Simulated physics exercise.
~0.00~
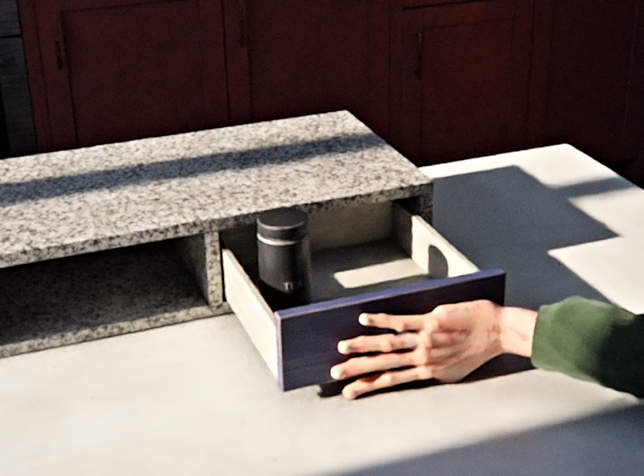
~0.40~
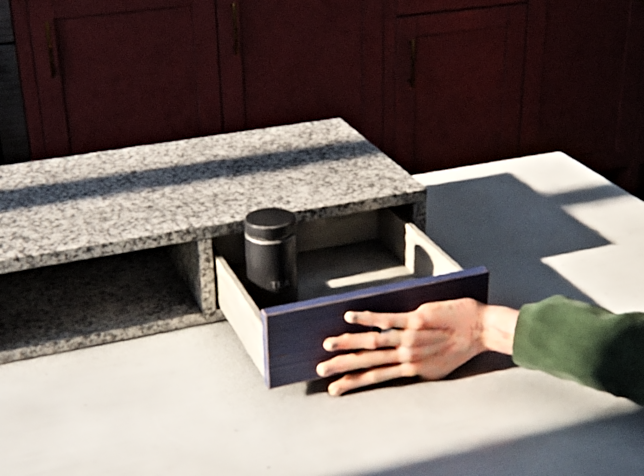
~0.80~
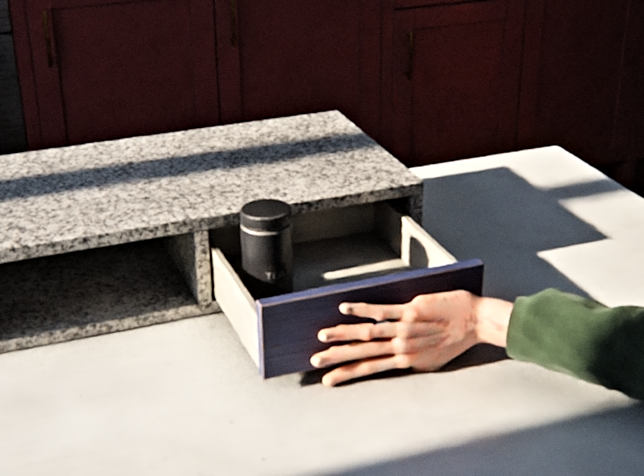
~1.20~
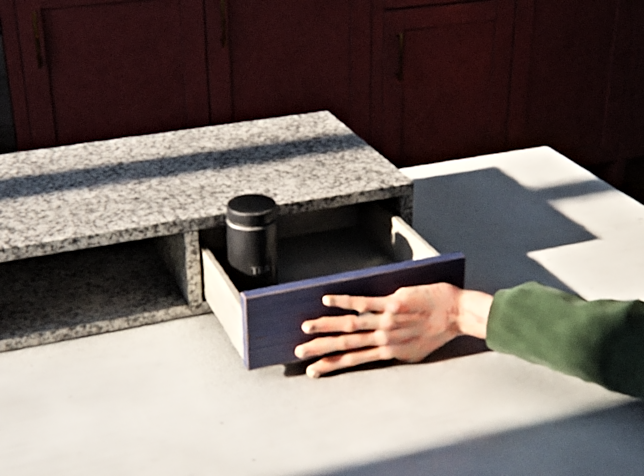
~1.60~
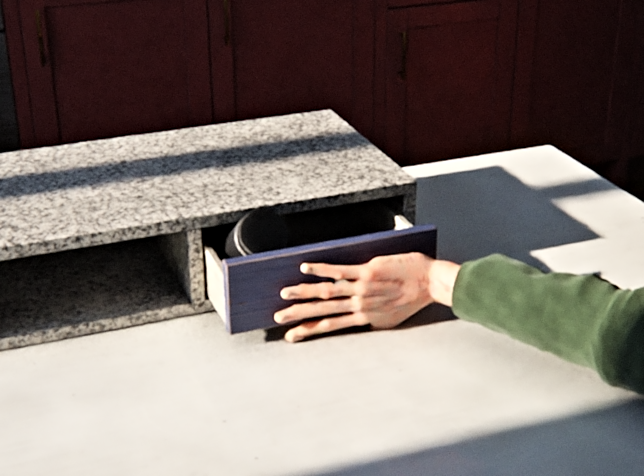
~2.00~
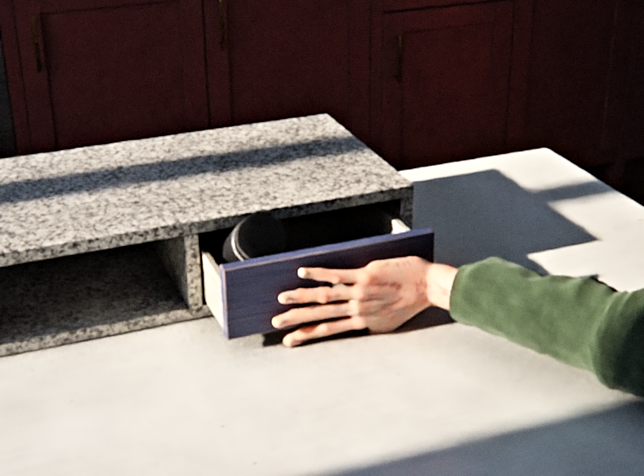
A hand in a green sleeve pushed a purple-fronted drawer into a speckled stone chest, with a black jar standing upright inside, but the jar ended up leaning under the top and the drawer jammed, still partly open.
